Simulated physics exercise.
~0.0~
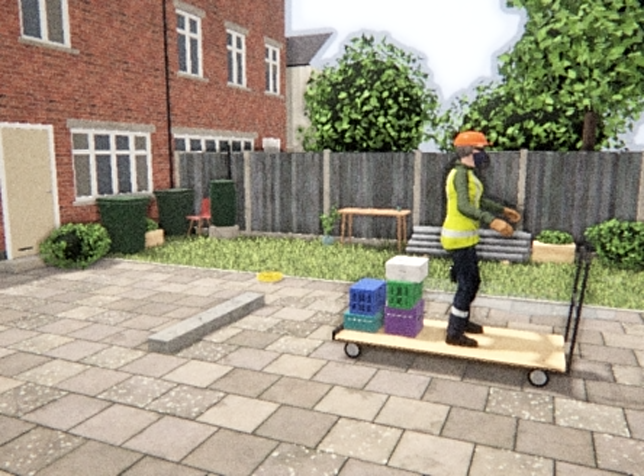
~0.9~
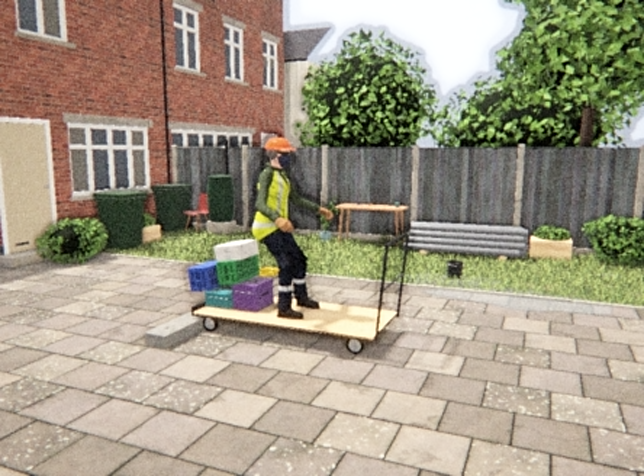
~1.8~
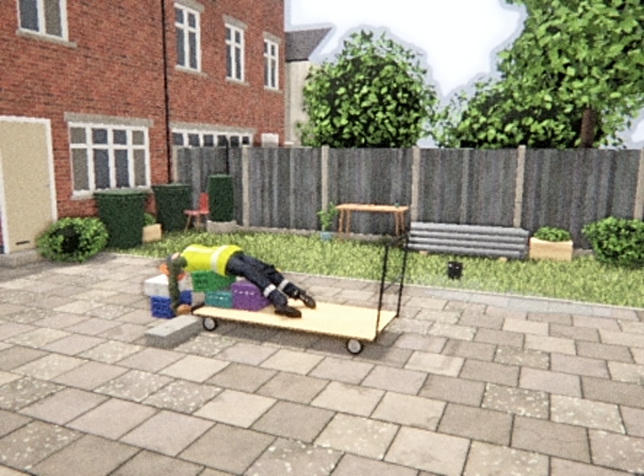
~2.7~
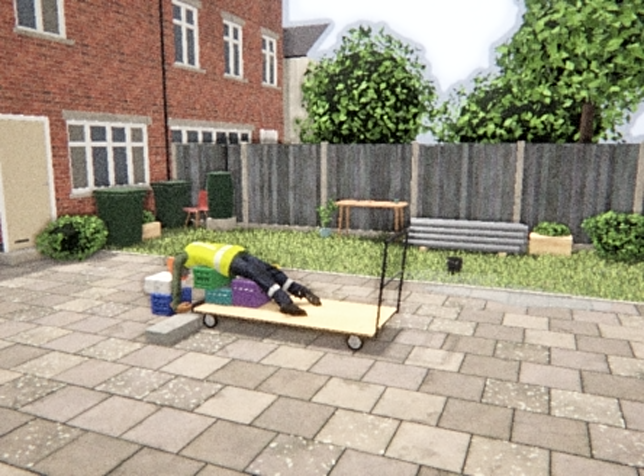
Worker in orange helmet riding a trolley left into a kerb, toppling limply over the crates as white and blue ones spill off.
